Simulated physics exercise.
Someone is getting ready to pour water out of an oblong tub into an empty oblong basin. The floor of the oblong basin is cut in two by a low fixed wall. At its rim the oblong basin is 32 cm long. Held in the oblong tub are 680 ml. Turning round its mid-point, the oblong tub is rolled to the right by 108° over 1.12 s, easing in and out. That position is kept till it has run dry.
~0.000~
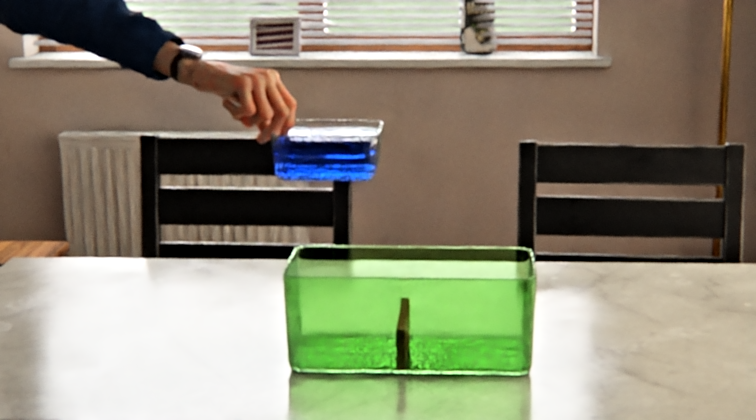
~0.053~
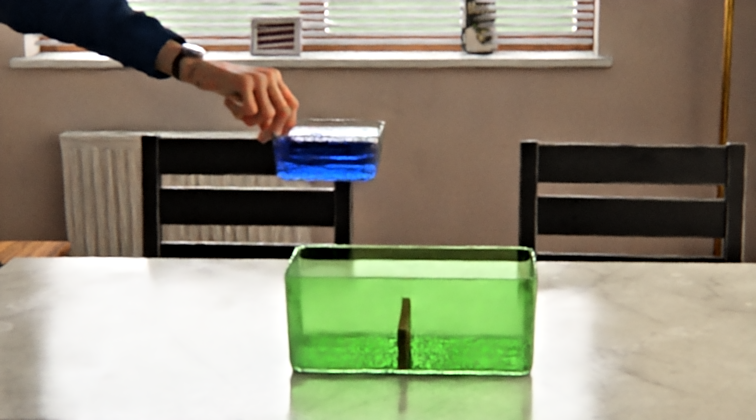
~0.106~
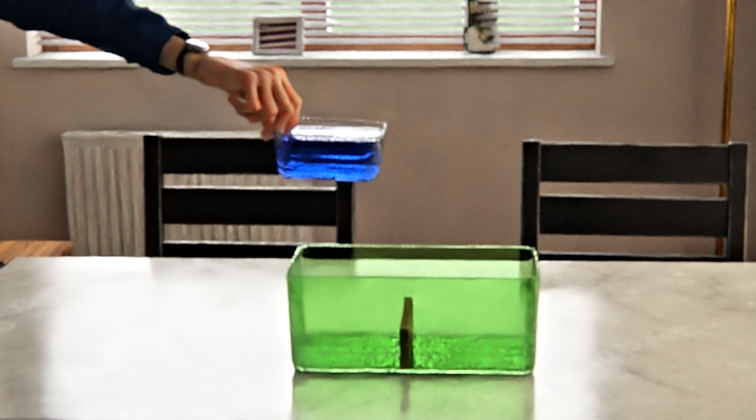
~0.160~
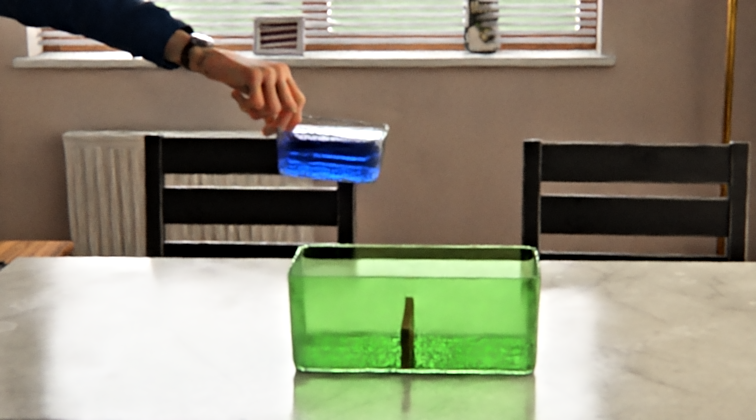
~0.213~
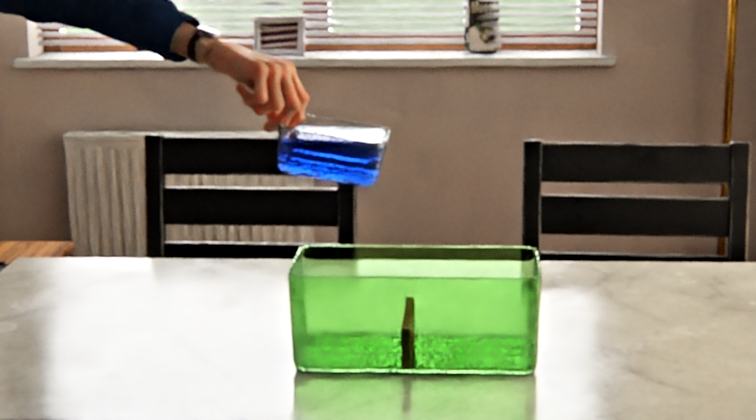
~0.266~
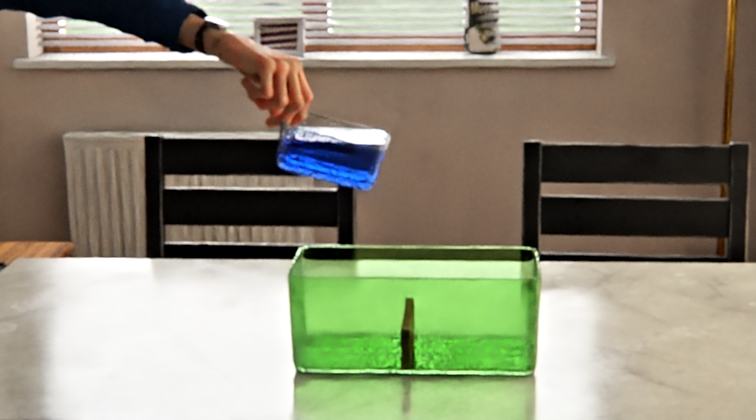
A hand holds a tub of blue water above a green basin and tilts it slightly right.
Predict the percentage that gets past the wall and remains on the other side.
The other side holds about 77 % in the end.
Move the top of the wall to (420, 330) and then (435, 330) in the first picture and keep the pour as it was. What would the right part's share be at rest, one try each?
Respectively 65 and 55 %.
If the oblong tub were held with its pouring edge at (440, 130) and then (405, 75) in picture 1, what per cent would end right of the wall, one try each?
In turn about 95 and 85 per cent.
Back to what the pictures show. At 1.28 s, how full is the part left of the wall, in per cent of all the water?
That share comes to around 20 in a hundred.
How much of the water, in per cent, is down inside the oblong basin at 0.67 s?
About 28 per cent.
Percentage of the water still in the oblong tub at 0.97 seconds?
I reckon near 4 per cent still sits there.
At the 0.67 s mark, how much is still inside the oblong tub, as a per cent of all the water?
Remaining: Near 28 % of the total.
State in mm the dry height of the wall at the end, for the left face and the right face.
I'd say some 50 mm on the left and some 34 mm on the right.
By 0.67 s the tilt is 71° and 28 per cent is still to pour, 1 is left of the wall and 28 right of it.
By 0.97 s the tilt is 103° and 4 per cent is still to pour, 12 is left of the wall and 77 right of it.
By 1.28 s the tilt is 108° and 0 per cent is still to pour, 20 is left of the wall and 77 right of it.
By 1.62 s the tilt is 108° and 0 per cent is still to pour, 20 is left of the wall and 77 right of it.
At rest 20 per cent lies left of the wall, 77 right of it and 3 outside.
